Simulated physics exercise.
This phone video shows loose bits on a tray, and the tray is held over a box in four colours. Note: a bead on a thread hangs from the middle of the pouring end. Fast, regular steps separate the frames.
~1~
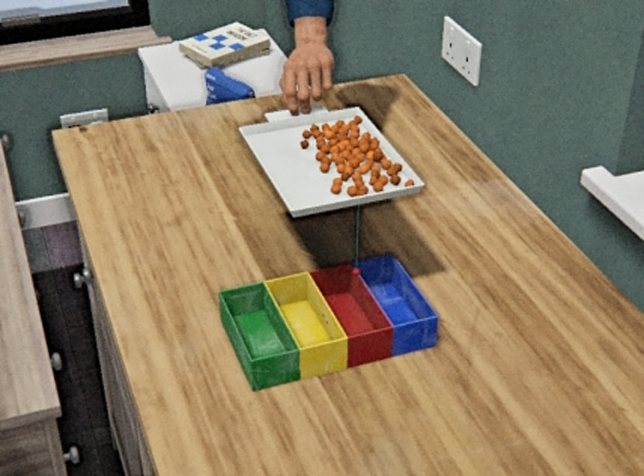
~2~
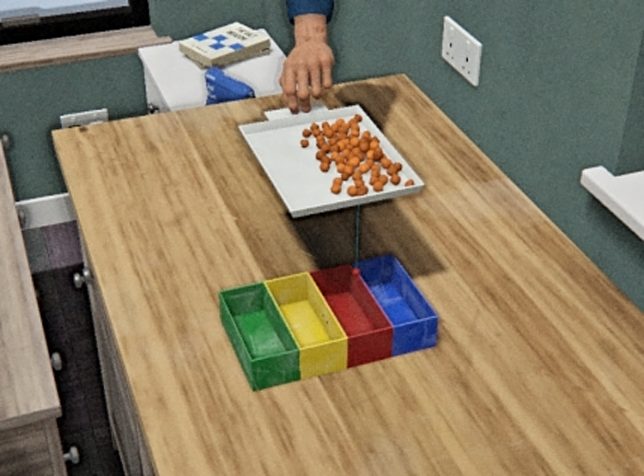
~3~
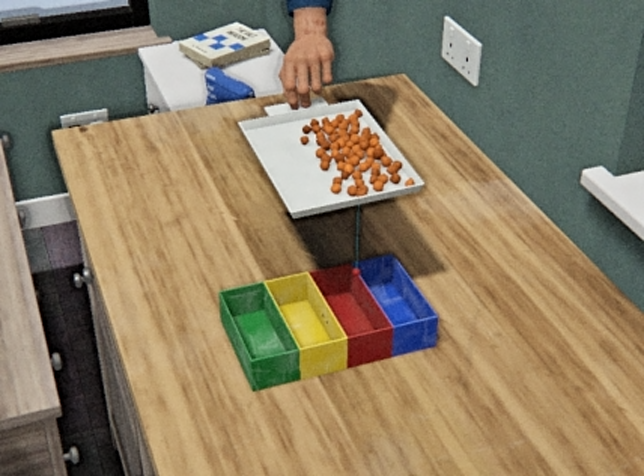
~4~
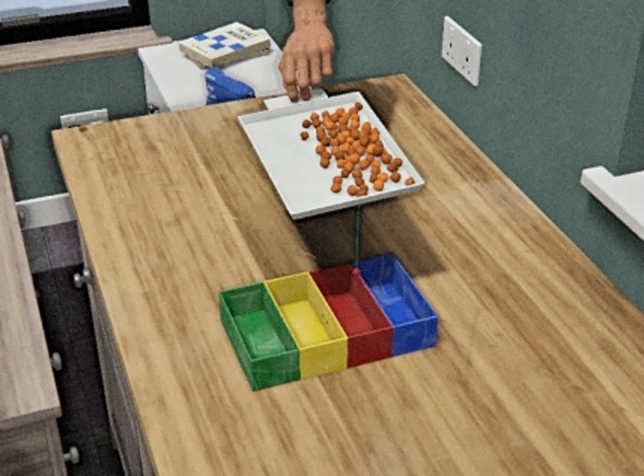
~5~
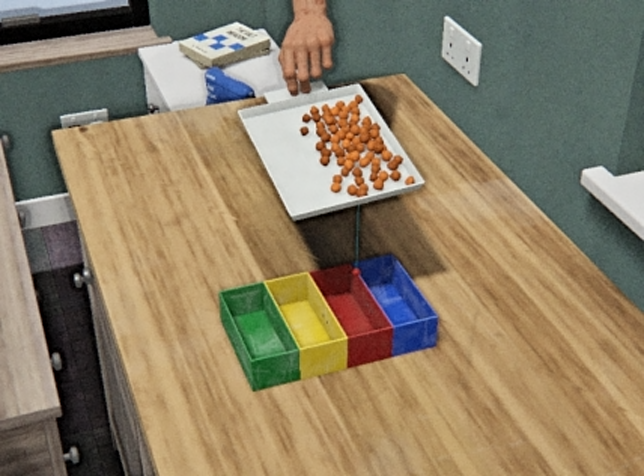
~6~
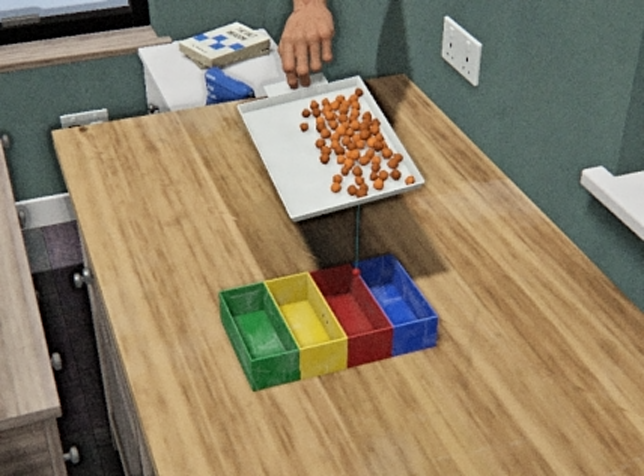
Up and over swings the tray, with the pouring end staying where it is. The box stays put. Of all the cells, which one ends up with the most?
The yellow one ends up with the most.
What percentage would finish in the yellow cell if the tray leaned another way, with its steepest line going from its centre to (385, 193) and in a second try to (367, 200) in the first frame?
The share is 0 per cent in the first and 10 per cent in the second.
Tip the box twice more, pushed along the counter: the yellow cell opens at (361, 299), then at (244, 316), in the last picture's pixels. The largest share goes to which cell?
The cell in green, then the cell in red.
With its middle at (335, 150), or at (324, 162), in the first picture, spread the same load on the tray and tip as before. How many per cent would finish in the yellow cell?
Close to 60 per cent, followed by close to 60 per cent.
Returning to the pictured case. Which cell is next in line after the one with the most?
I'd say red.
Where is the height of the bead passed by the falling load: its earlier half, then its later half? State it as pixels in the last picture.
Near (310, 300) and later near (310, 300).
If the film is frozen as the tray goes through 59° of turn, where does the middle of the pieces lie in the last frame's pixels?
At about (335, 180).
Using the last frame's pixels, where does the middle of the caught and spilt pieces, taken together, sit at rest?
The centre settles at about (320, 335).
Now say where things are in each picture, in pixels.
In the first picture, corners of the pouring end at (294, 208) and (419, 183), level; middle of the load at (356, 153), coated peanuts; bead on its thread at (357, 272); green cell at (276, 367); yellow cell at (324, 356); red cell at (370, 345); blue cell at (415, 334).
In the second picture, corners of the pouring end at (294, 208) and (419, 183), level; middle of the load at (356, 152).
In the third picture, corners of the pouring end at (294, 209) and (419, 182), tipped barely, lowest at the left corner; middle of the load at (356, 149).
In the fourth picture, corners of the pouring end at (294, 211) and (419, 182), tipped a little, lowest at the left corner; middle of the load at (357, 146).
In the fifth picture, corners of the pouring end at (294, 213) and (420, 181), tipped a little, lowest at the left corner; middle of the load at (357, 142).
In the sixth picture, corners of the pouring end at (294, 214) and (420, 180), tipped a little, lowest at the left corner; middle of the load at (357, 138); green cell at (276, 367); yellow cell at (324, 356); red cell at (370, 345); blue cell at (415, 334).
Soon, tray tipped steeply; nearly all on the tray; a stray few in the green cell; a stray few in the red cell; a stray few falling or outside the box.
A while on, tray tipped right over; about a quarter on the tray; about a quarter in the yellow cell; about a quarter in the red cell; a small part in the green cell; a stray few in the blue cell; about a third falling or outside the box.
Towards the end, tray tipped past a quarter turn; about half in the yellow cell; about a third in the red cell; a small part in the green cell; a stray few in the blue cell; a small part falling or outside the box.
Finally, tray tipped past a quarter turn; about half in the yellow cell; about a third in the red cell; a small part in the green cell; a stray few in the blue cell; a small part outside the box.
